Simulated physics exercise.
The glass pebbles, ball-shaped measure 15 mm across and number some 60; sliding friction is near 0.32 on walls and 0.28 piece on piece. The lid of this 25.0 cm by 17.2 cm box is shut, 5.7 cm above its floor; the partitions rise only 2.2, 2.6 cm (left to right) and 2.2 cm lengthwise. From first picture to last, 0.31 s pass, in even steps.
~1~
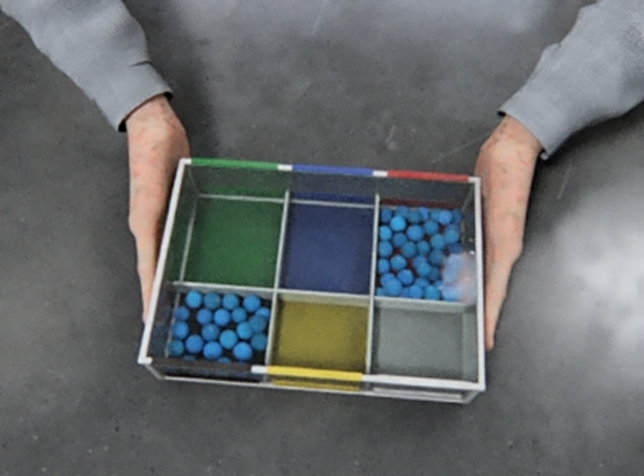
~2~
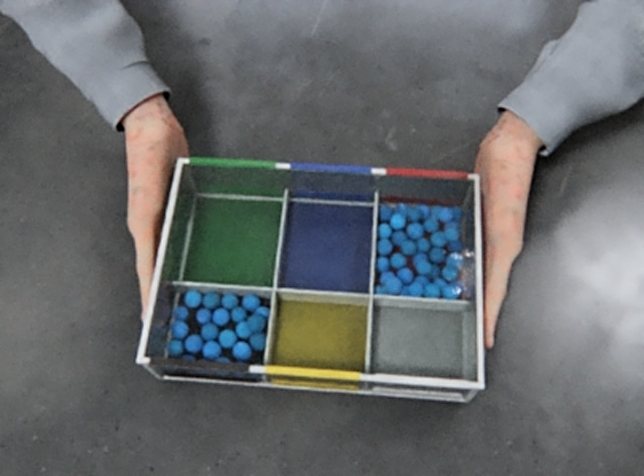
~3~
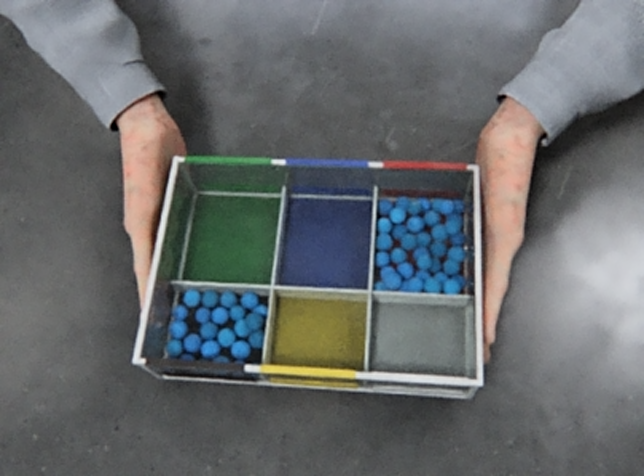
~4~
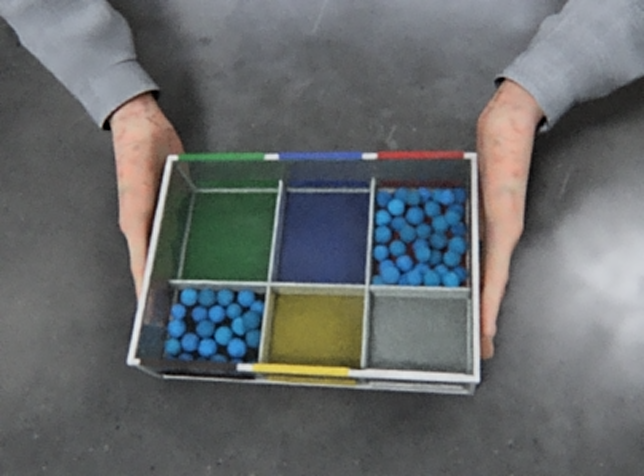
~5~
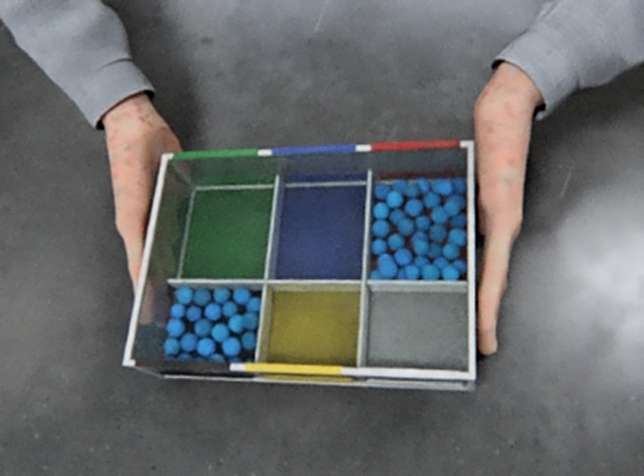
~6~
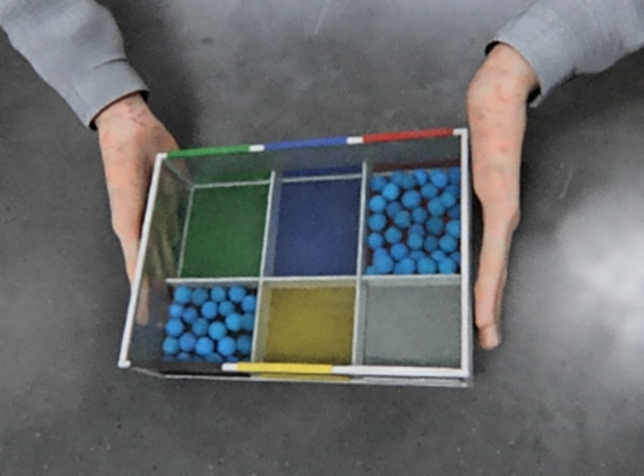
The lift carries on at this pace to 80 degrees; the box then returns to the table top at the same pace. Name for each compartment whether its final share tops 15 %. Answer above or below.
Red compartment: Above; blue compartment: Below; green compartment: Below; yellow compartment: Below; white compartment: Below; black compartment: Above.
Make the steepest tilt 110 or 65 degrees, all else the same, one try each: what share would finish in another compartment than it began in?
Some 65 and 10 per cent.
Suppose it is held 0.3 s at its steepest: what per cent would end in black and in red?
Black 60, red 25.
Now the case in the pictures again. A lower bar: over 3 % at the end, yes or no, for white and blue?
White no, blue yes.
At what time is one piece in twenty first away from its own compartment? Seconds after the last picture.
At about 0.90 s.
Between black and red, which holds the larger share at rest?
The black compartment.
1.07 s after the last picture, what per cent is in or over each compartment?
Red 50; blue 0; green 0; yellow 0; white 0; black 45.
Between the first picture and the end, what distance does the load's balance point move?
Roughly 6.5 cm.
Then, 1.07 s after the last picture, tilt 80 degrees; red 50 %, black 45 %.
Then, 1.79 s after the last picture, tilt 35 degrees; red 25 %, blue 5 %, green 5 %, yellow 5 %, black 60 %.
Then, 2.54 s after the last picture, tilt 0 degrees; red 25 %, blue 5 %, green 5 %, yellow 5 %, black 60 %.
In the end, red 25 %, blue 5 %, green 5 %, yellow 5 %, white 0 %, black 60 %.
